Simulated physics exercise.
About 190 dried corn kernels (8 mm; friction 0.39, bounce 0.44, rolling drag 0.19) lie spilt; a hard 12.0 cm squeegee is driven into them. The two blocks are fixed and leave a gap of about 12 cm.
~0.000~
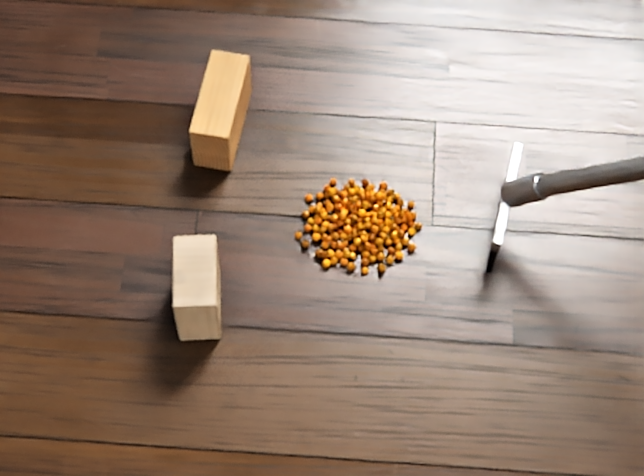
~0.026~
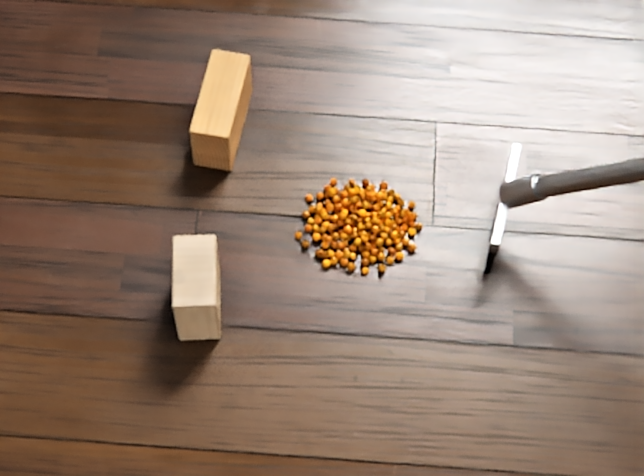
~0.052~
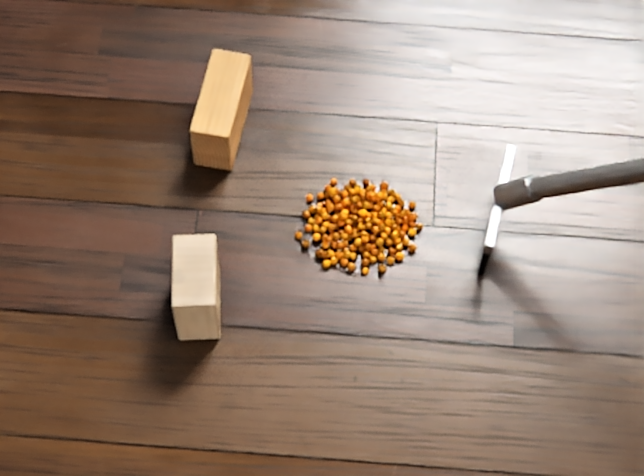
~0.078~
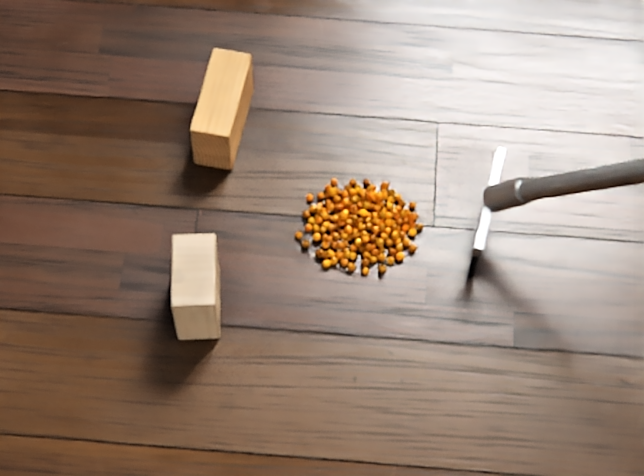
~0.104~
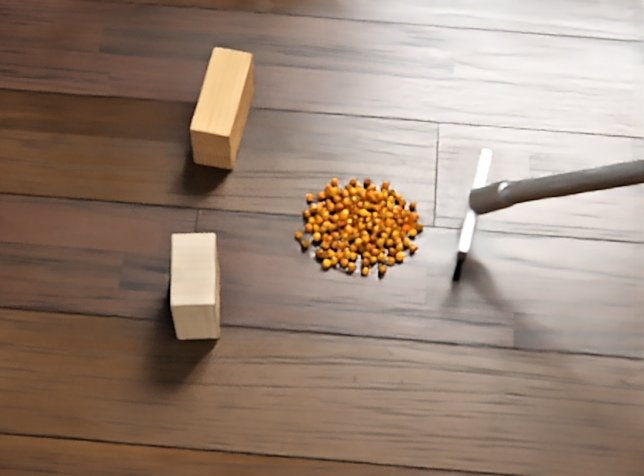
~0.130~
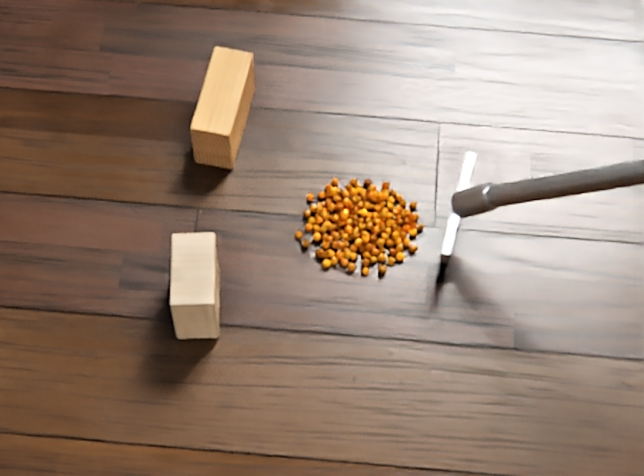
A squeegee on a grey handle slid left across the dark wooden floor, closing the gap to a heap of orange corn kernels, which lay still beside two wooden blocks.
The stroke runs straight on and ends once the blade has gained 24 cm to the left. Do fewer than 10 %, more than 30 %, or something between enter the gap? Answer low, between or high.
In or through the gap: Between.
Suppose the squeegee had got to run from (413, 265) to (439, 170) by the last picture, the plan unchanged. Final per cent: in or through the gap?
Through 40.
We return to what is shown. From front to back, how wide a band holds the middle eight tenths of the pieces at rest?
Roughly 14 cm.
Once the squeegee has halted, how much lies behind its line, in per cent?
About 20 per cent.
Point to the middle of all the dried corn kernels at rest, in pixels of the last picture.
At about (249, 211).
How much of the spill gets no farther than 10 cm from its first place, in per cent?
About 30 per cent.
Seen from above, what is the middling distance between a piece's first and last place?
Some 12 cm.
Then, at 0.32 s, squeegee 18 cm from its start, spill 14 cm wide; held up before the blocks 100 %.
Then, at 0.51 s, squeegee 25 cm from its start, spill 18 cm wide; in or through the gap 15 %, held up before the blocks 85 %.
Then, at 0.67 s, squeegee 25 cm from its start, spill 18 cm wide; in or through the gap 20 %, held up before the blocks 80 %.
In the end, at 0.9 s, in or through the gap 20 %, round the near block 0 %, round the far block 0 %, held up before the blocks 80 %.
